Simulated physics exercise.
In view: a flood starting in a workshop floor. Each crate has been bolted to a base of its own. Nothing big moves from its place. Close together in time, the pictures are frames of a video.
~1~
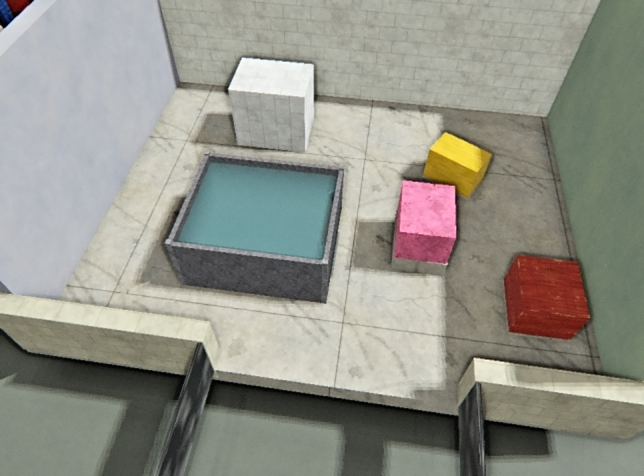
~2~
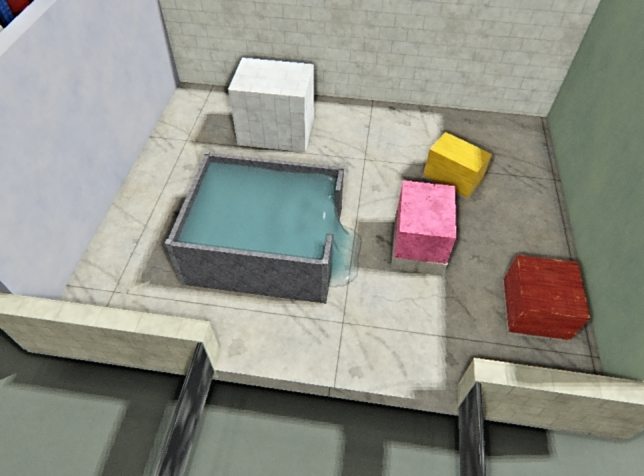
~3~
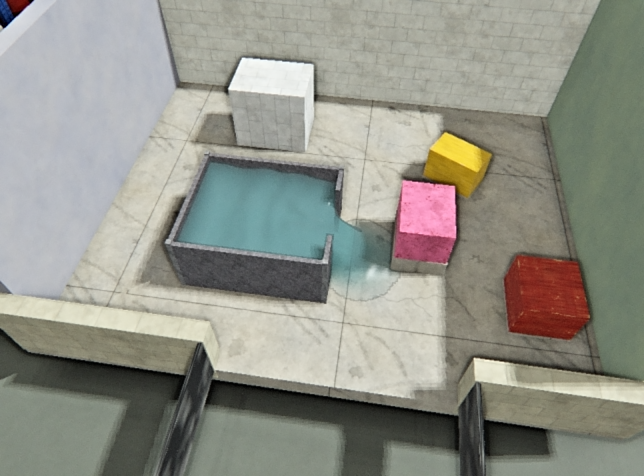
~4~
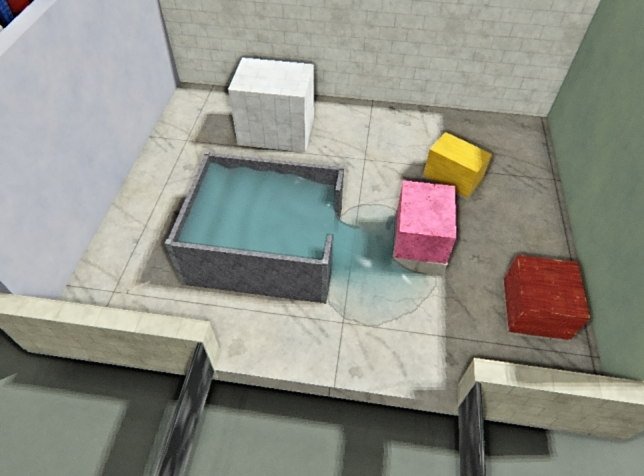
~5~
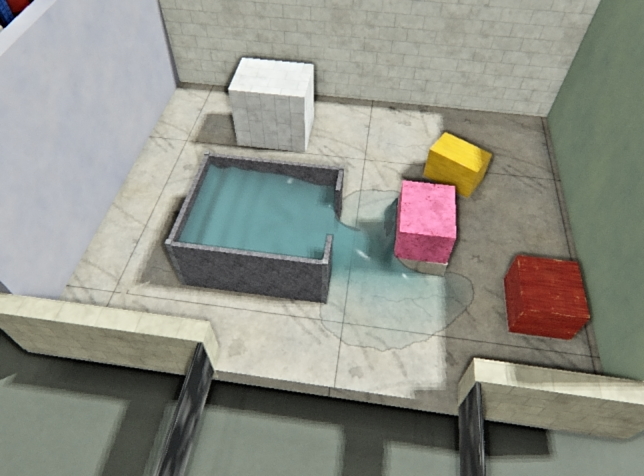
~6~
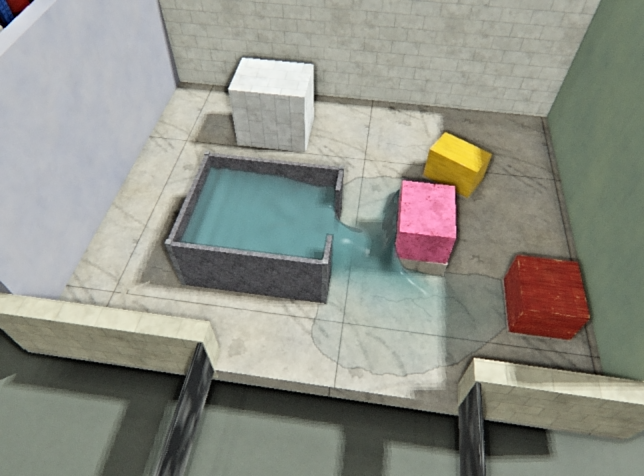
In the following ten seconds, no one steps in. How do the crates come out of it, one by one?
Pink crate: Becomes wet. Red crate: Becomes wet. Yellow crate: Becomes wet.
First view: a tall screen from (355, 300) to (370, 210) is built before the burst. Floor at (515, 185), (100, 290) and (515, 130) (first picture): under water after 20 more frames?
First unwetted, then unwetted, then inundated.
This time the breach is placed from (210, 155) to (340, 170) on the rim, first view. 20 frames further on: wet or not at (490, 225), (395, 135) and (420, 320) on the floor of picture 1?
First: Reached by the flood. Second: Reached by the flood. Third: Spared by the leak.
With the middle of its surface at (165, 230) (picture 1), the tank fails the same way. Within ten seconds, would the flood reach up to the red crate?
Short answer: The red crate is reached.
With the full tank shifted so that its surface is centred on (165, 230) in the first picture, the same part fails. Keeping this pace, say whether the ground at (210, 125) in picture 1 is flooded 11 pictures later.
Verdict on that spot: Untouched.
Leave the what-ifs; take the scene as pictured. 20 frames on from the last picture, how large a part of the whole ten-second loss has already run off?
Somewhere around 50 per cent, I'd say.
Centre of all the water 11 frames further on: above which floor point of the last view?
Near (336, 242).
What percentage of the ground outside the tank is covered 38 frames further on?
It works out to about 75 in a hundred.
A moment on, water covers 30 % of the floor; the pink crate water round its plinth, the red crate water round its plinth, the yellow crate water round its plinth.
Next, water covers 45 % of the floor; the pink crate water round its plinth, the red crate water round its plinth, the yellow crate water round its plinth.
Then, water covers 60 % of the floor; the pink crate water round its plinth, the red crate water round its plinth, the yellow crate water round its plinth.
Later, water covers 75 % of the floor; the pink crate water round its plinth, the red crate water round its plinth, the yellow crate water round its plinth.
In the end, water covers 90 % of the floor; the pink crate was topped, the red crate was topped, the yellow crate was topped.
